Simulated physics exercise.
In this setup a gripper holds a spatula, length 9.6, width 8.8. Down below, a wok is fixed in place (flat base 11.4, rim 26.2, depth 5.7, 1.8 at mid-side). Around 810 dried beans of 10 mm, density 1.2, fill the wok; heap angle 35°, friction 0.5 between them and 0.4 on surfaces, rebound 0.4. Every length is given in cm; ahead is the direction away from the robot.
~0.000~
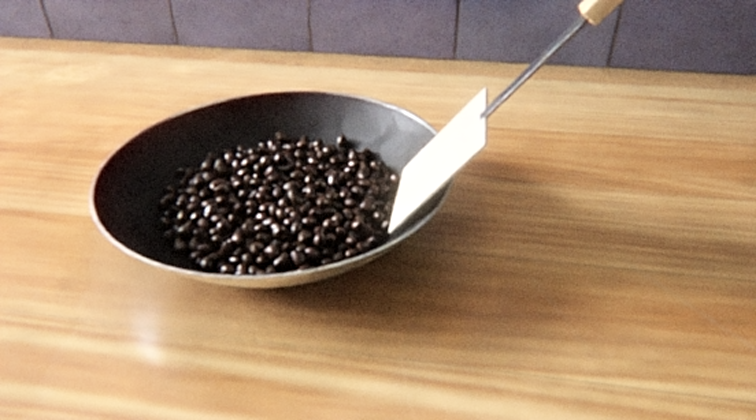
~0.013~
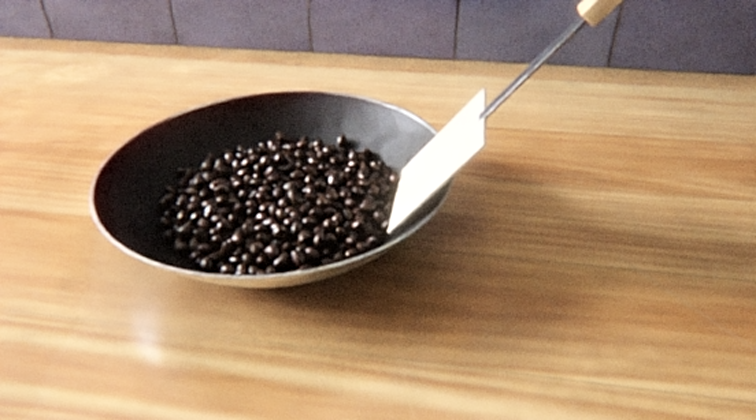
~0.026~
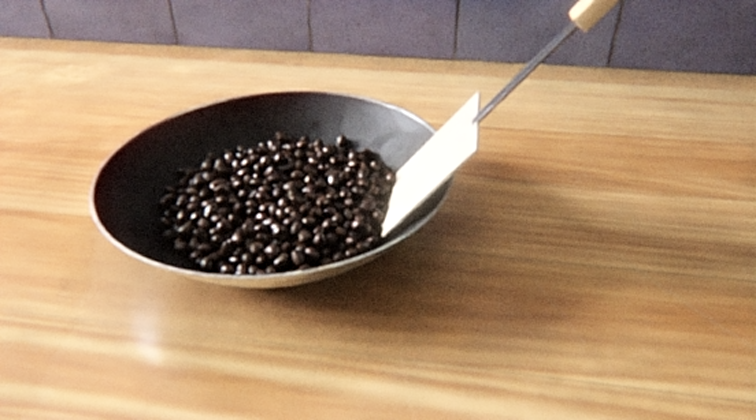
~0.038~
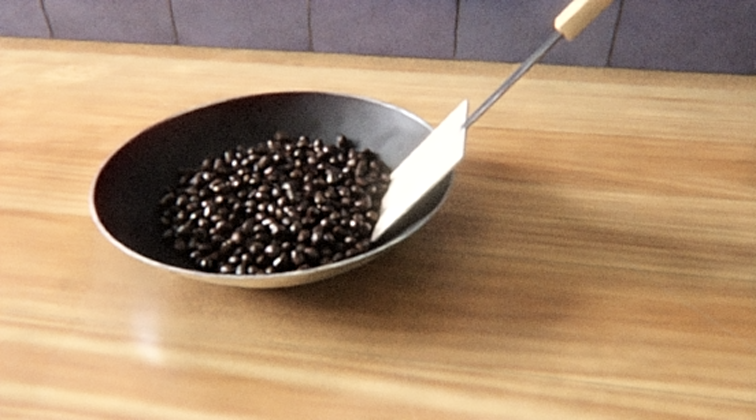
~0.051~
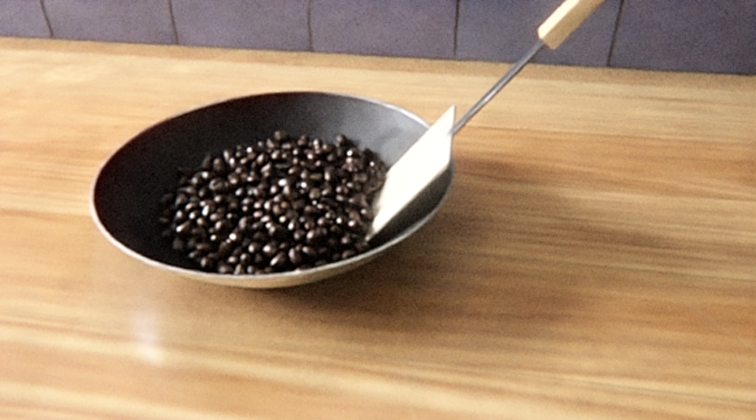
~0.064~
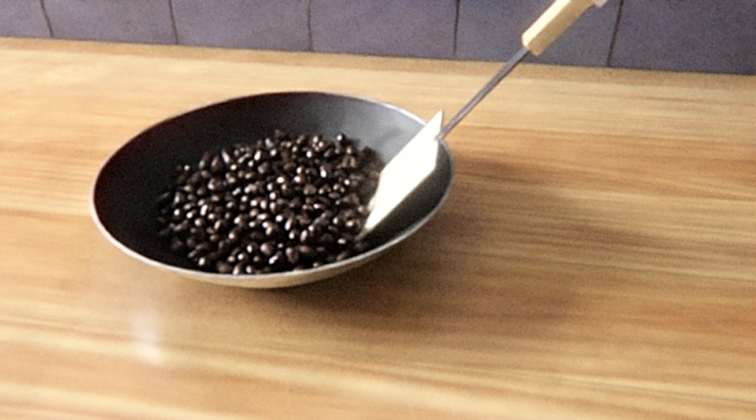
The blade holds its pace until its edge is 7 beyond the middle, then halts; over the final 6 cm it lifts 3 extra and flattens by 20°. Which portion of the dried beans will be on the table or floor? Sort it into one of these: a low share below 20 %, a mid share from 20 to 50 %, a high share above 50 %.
A low share, below 20 %.
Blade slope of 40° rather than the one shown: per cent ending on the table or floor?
Estimate for that slope: Some 10 per cent.
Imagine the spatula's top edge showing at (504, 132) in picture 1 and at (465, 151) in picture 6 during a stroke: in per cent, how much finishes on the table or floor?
5 per cent.
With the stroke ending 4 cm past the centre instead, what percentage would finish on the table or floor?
With that change, I'd expect about 0 per cent.
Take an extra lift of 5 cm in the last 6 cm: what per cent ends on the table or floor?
Roughly 15 per cent.
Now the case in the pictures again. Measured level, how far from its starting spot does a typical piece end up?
I'd guess close to 5 centimetres.
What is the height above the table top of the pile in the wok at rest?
About 7.5 centimetres.
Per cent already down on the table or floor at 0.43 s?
Close to 10 per cent of the load.
By 0.13 s, sloping 52°, highest piece 5 above the table; 811 in the wok.
By 0.20 s, sloping 44°, highest piece 7 above the table; 810 in the wok, 1 on the blade or in flight.
By 0.43 s, sloping 32°, highest piece 8 above the table; 735 in the wok, 61 on the table or floor, 15 on the blade or in flight.
By 1.48 s, sloping 32°, highest piece 7 above the table; 732 in the wok, 79 on the table or floor.
Final count, 732 in the wok, 79 on the table or floor. That is 10 % on the table or floor.
